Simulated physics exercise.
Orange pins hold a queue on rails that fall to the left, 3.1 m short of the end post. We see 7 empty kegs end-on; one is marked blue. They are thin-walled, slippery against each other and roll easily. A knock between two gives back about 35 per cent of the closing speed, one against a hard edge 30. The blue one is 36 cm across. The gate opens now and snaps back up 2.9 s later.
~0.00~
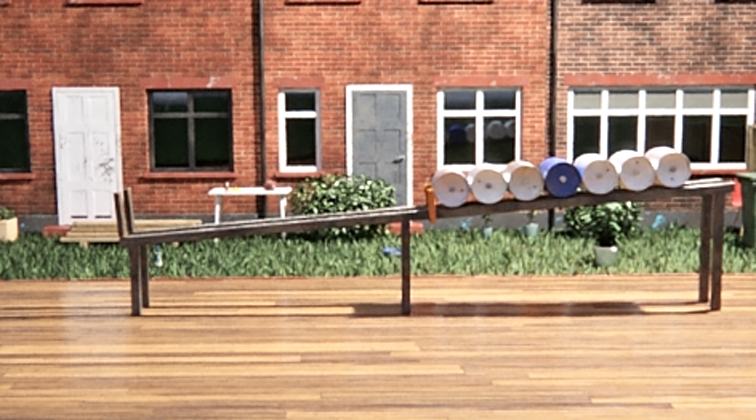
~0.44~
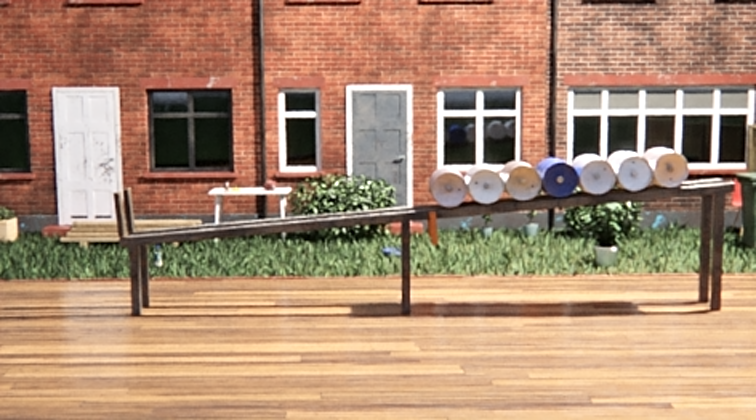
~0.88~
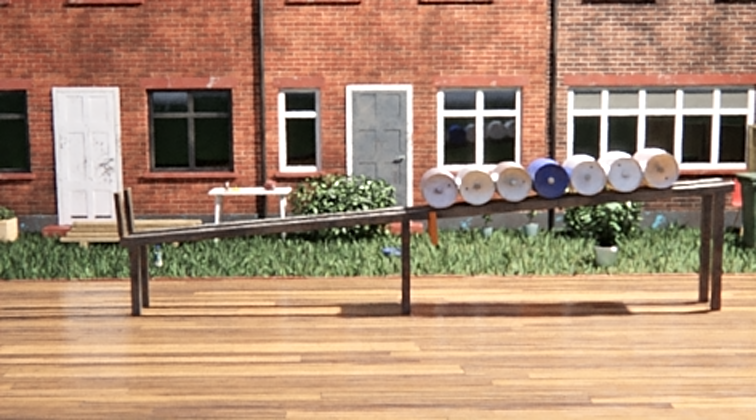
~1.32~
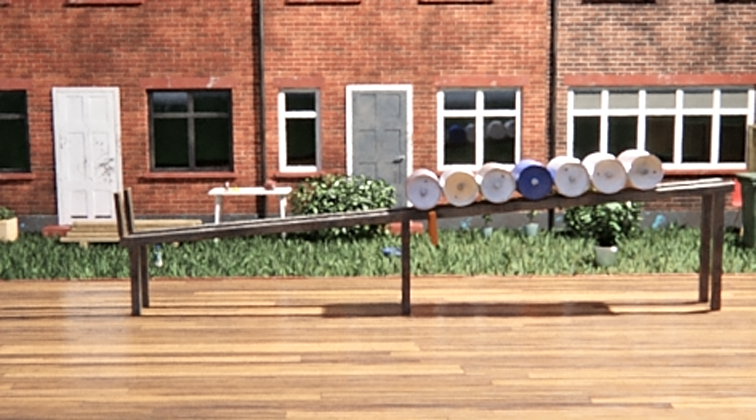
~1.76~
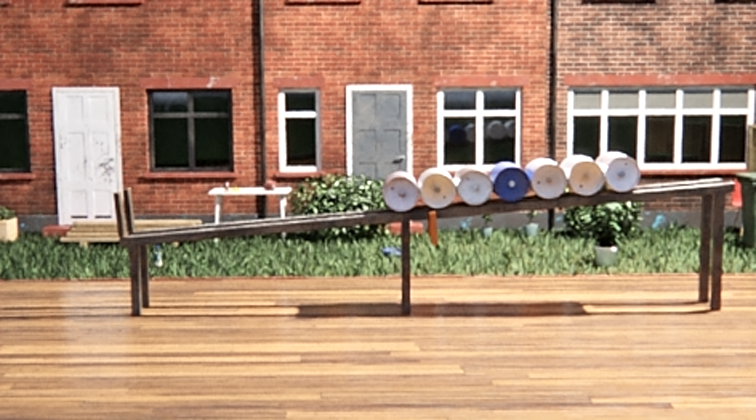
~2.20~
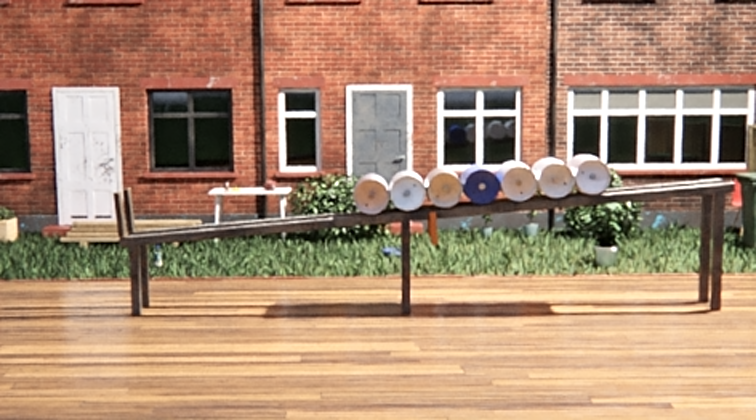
A wooden deck lies in front of a strip of grass and a row of red-brick houses with white-framed windows, seen straight on by a still camera. Seven kegs, six pale and one blue in the middle, sit end-on behind orange pins on the right half of a rack sloping down leftward. The pins drop, and the touching row rolls left down the rails, slowly, then faster, past the middle post.
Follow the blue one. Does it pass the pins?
Blue gets through.
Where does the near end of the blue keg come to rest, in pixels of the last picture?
Around (251, 207).
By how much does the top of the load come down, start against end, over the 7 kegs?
Some 15 cm lower.
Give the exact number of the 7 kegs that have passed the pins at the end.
The count is 5.
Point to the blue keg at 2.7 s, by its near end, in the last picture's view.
Around (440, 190).
After 2.5 s, blue is on the rails, 25 cm above the pins, rolling left; 3 below the pins.
After 2.7 s, blue is on the rails, 10 cm above the pins, rolling left; 3 below the pins.
After 3.0 s, blue is on the rails, 20 cm below the pins, rolling left; 4 below the pins.
At rest (5.8 s), blue is on the rails, 175 cm below the pins; 5 below the pins.
